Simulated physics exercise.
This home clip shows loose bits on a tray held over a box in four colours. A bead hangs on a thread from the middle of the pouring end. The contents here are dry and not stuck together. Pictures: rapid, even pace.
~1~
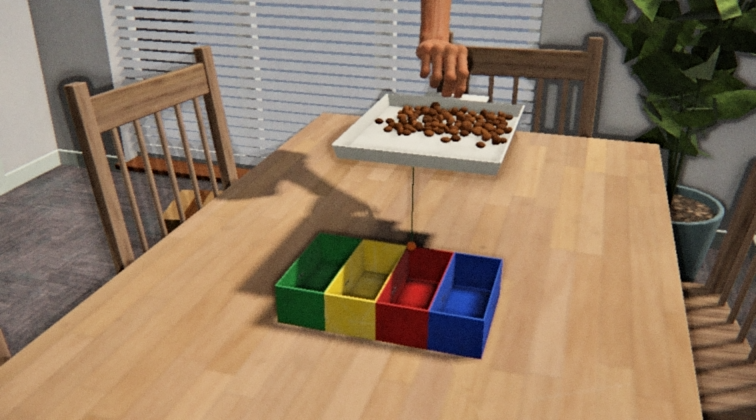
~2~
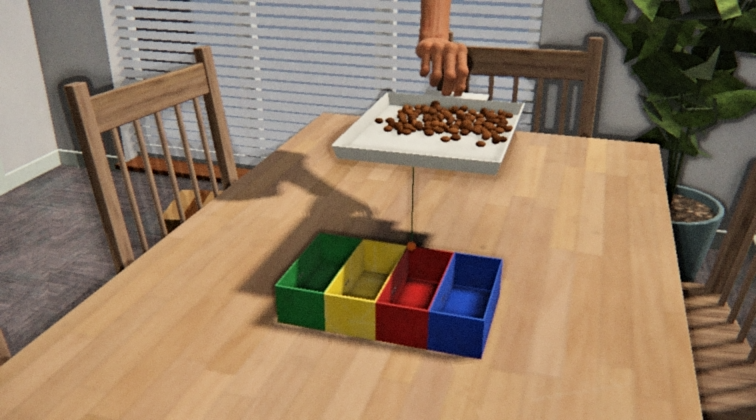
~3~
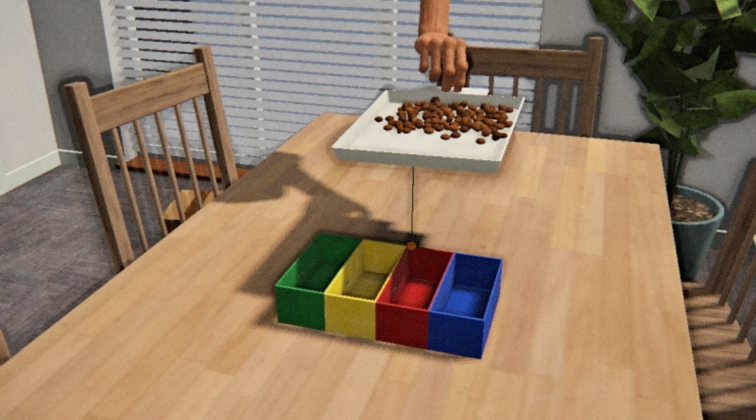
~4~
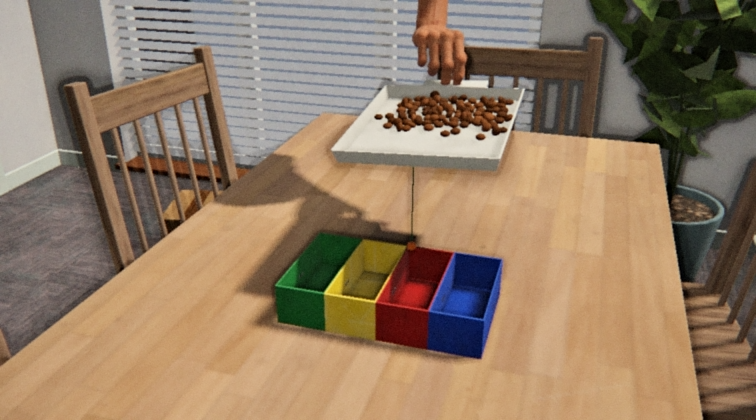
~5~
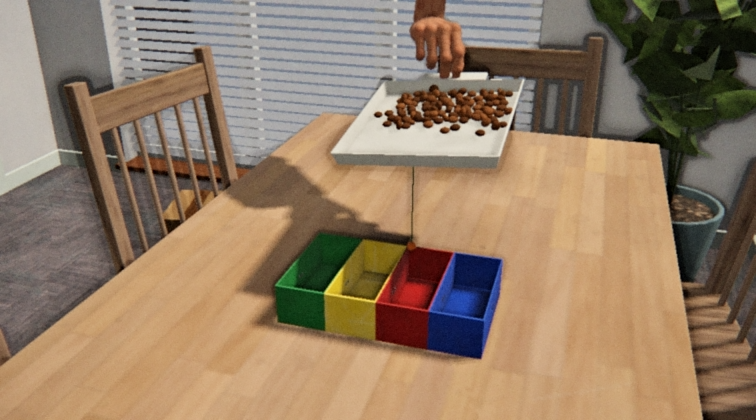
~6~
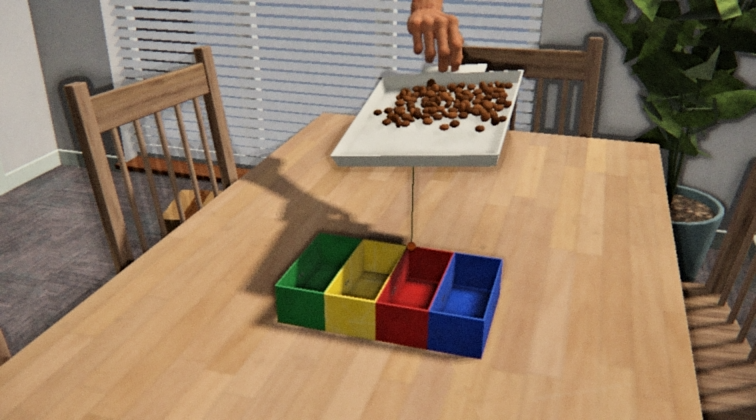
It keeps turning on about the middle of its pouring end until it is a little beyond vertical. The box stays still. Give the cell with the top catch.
Top catch: The green cell.
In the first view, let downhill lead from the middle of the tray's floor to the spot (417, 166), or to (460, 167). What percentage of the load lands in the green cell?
First case around 10 per cent, second case 0 per cent.
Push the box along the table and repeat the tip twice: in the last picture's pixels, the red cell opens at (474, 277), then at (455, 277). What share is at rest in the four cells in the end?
First case: Some 20 %; second case: Some 50 %.
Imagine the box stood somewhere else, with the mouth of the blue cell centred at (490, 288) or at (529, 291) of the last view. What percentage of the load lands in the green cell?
Close to 80 in a hundred, then close to 10 in a hundred.
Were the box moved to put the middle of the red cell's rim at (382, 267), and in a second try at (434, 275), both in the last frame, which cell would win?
With the first placing it's the yellow cell, with the second it's that green cell.
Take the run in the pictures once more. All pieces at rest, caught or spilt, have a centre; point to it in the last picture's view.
Close to (333, 283) in the last view.
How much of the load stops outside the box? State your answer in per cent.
0 %.
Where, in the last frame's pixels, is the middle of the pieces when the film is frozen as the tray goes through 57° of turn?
I'd put the middle close to (370, 145).
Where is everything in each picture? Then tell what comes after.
Corners of the pouring end at (337, 144) and (497, 161), level; middle of the load at (449, 124), bits of dog kibble; bead on its thread at (412, 246); green cell at (301, 304); yellow cell at (350, 313); red cell at (402, 322); blue cell at (456, 331), in the first frame.
Corners of the pouring end at (337, 144) and (497, 160), level; middle of the load at (449, 123), in the second frame.
Corners of the pouring end at (337, 146) and (496, 159), tipped barely, lowest at the left corner; middle of the load at (449, 120), in the third frame.
Corners of the pouring end at (336, 148) and (496, 156), tipped a little, lowest at the left corner; middle of the load at (449, 115), in the fourth frame.
Corners of the pouring end at (336, 151) and (495, 154), tipped a little, lowest at the left corner; middle of the load at (449, 110), in the fifth frame.
Corners of the pouring end at (336, 154) and (494, 152), tipped a little, lowest at the left corner; middle of the load at (448, 105); green cell at (301, 304); yellow cell at (350, 313); red cell at (402, 322); blue cell at (456, 331), in the sixth frame.
Soon, tray tipped steeply; nearly all on the tray; a stray few in the green cell; a stray few in the yellow cell; a small part falling or outside the box.
A while on, tray tipped right over; a small part on the tray; about half in the green cell; about a quarter in the yellow cell; a stray few in the red cell; a small part falling or outside the box.
Towards the end, tray tipped past a quarter turn; about two thirds in the green cell; about a quarter in the yellow cell; a stray few in the red cell; a stray few falling or outside the box.
Finally, tray tipped past a quarter turn; about two thirds in the green cell; about a quarter in the yellow cell; a stray few in the red cell; none in the blue cell; a stray few outside the box.
